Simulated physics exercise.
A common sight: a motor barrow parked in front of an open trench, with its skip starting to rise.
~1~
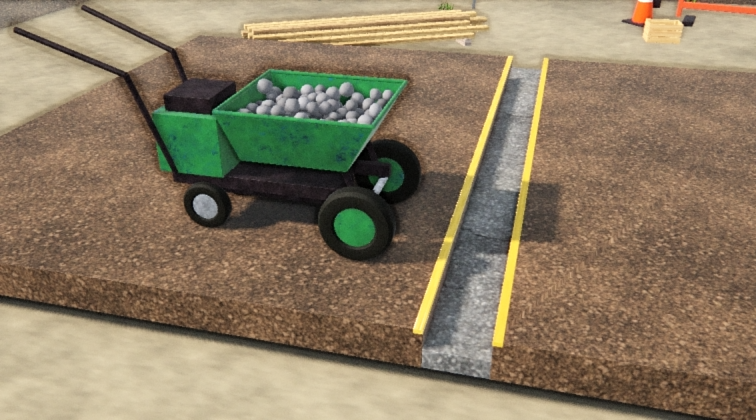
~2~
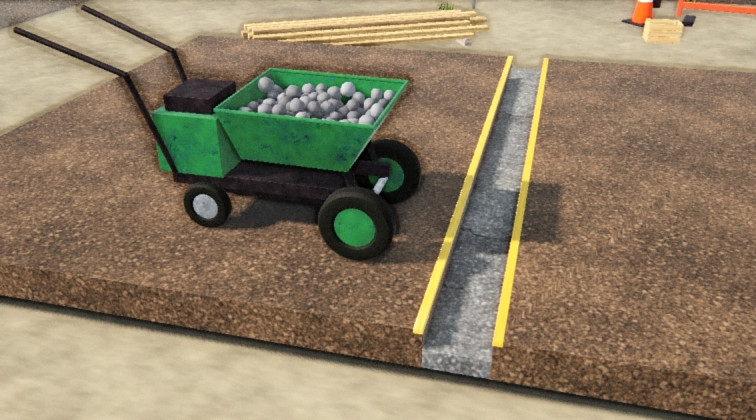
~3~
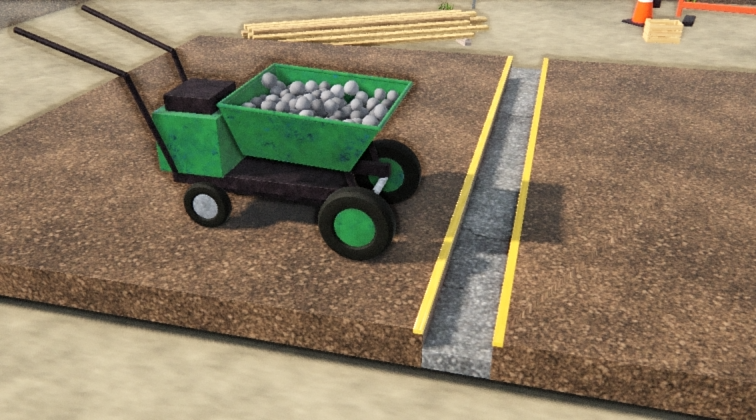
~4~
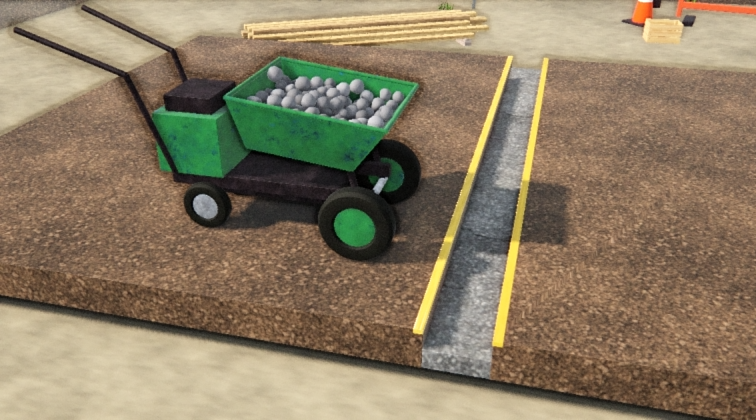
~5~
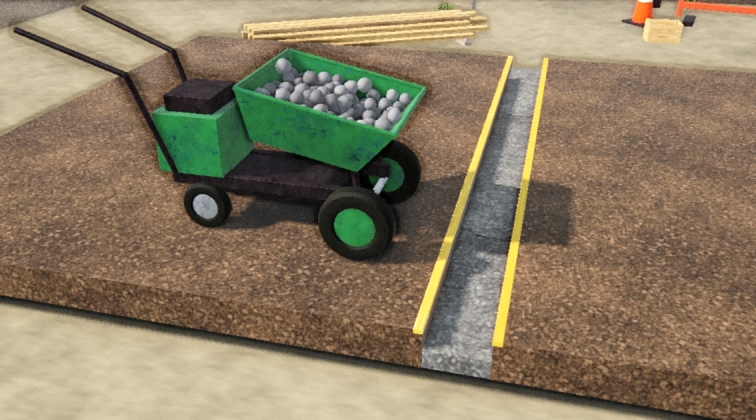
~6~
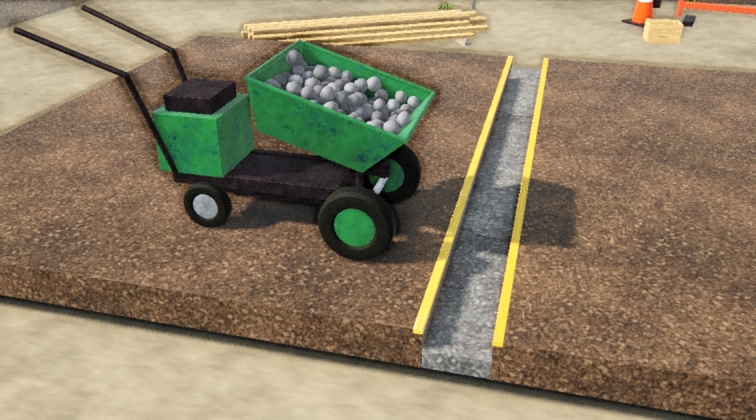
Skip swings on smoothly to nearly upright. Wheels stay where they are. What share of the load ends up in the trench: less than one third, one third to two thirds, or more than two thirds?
Trench gets a third to two thirds.
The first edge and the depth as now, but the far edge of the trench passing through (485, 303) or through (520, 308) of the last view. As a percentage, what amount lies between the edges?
I'd say some 30 in a hundred, followed by 70 in a hundred.
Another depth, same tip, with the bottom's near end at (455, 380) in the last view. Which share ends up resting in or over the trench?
About 60 percent.
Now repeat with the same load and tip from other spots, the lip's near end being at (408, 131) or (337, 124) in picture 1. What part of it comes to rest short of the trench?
Position 1: Near 0 %; position 2: Near 10 %.
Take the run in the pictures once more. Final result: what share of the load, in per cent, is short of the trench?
It works out to close to 0 per cent.
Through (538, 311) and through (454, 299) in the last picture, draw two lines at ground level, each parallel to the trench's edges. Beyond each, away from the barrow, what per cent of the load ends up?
First some 30, then 90 per cent.
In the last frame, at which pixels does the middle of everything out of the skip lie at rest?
I'd say the middle ends up at about (505, 239).
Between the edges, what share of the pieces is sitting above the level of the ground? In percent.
Close to 20 percent.
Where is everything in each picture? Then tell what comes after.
In the first picture, lip of the skip (373, 127), level; top of the load (304, 105), round cobbles; first edge of the trench (430, 295); far edge (504, 306), the trench under half as wide as the skip, and shallow for its width.
In the second picture, lip of the skip (374, 128), level; top of the load (305, 104).
In the third picture, lip of the skip (379, 129), tipped barely; top of the load (309, 101).
In the fourth picture, lip of the skip (386, 132), tipped a little; top of the load (307, 98).
In the fifth picture, lip of the skip (395, 136), tipped a little; top of the load (302, 91).
In the sixth picture, lip of the skip (405, 141), tipped clearly; top of the load (312, 86); first edge of the trench (430, 295); far edge (504, 306).
Just after the last frame, skip tipped steeply; every one in the skip.
A moment on, skip tipped right over; the larger part in the skip; about a tenth in or heaped over the trench; about a tenth beyond it; about a tenth falling.
Further on, skip tipped right over; about a tenth in the skip; roughly half in or heaped over the trench; roughly a third beyond it.
When it is over, skip tipped right over; roughly half in or heaped over the trench; roughly half beyond it.
